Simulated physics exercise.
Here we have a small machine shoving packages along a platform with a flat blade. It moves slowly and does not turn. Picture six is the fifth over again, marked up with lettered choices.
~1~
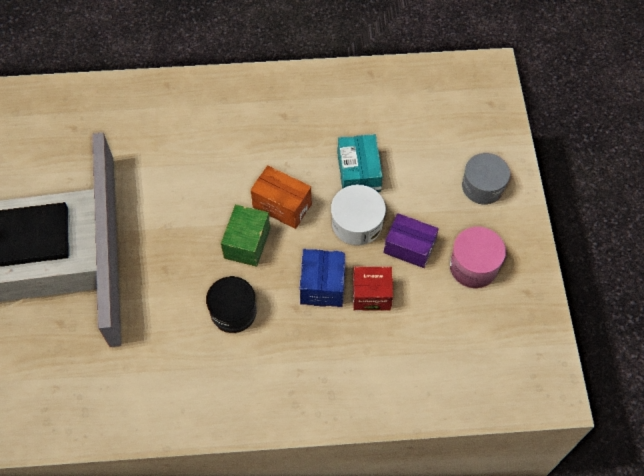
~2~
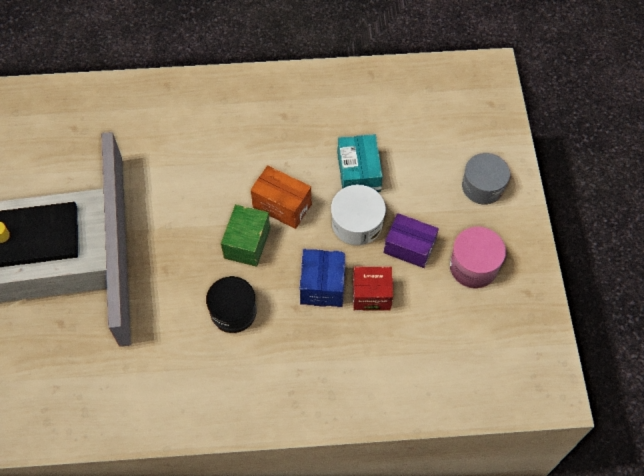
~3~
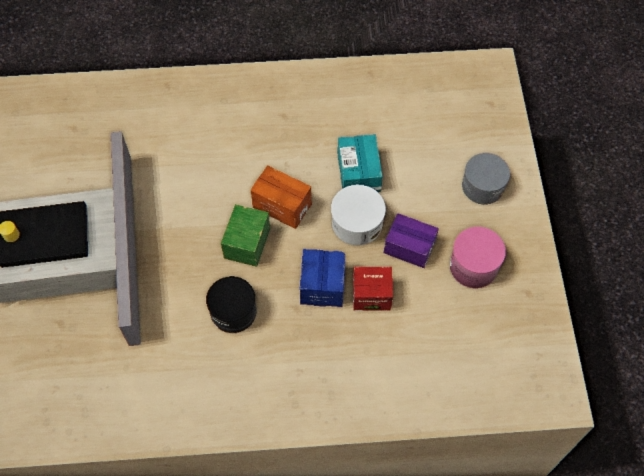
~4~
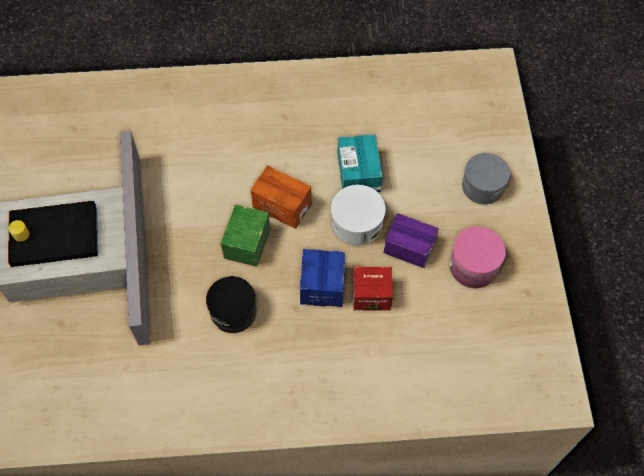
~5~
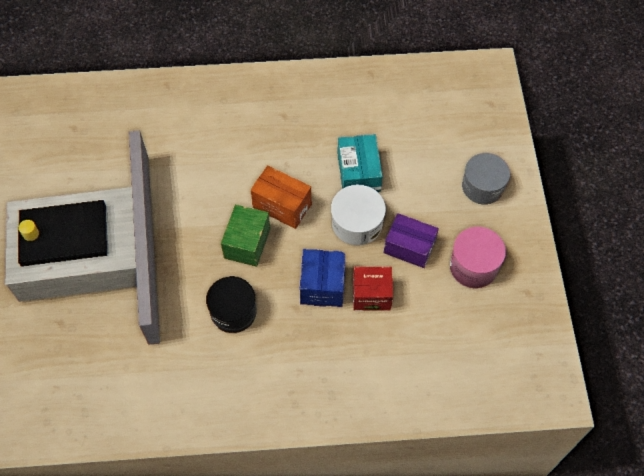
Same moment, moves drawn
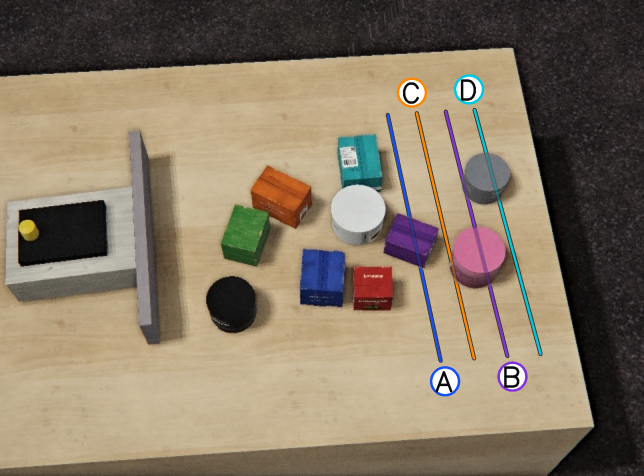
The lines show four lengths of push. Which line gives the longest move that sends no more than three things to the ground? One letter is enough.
Up to line B.
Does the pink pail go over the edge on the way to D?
Yes.
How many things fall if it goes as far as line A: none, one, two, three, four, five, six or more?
The count is none.
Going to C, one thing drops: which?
It is the pink pail.
On the copy, A at (412, 229); B at (474, 225); C at (443, 227); D at (505, 223).
On B. First, robot (192, 224); black pail (303, 303); red box (389, 283).
Then, robot (315, 216); pink pail (518, 271); purple parcel (482, 242).
Finally, robot (408, 210); pink pail over the edge; purple parcel over the edge; two fallen.
By contrast, A is within the limit but short; C is within the limit but short; D drops six.
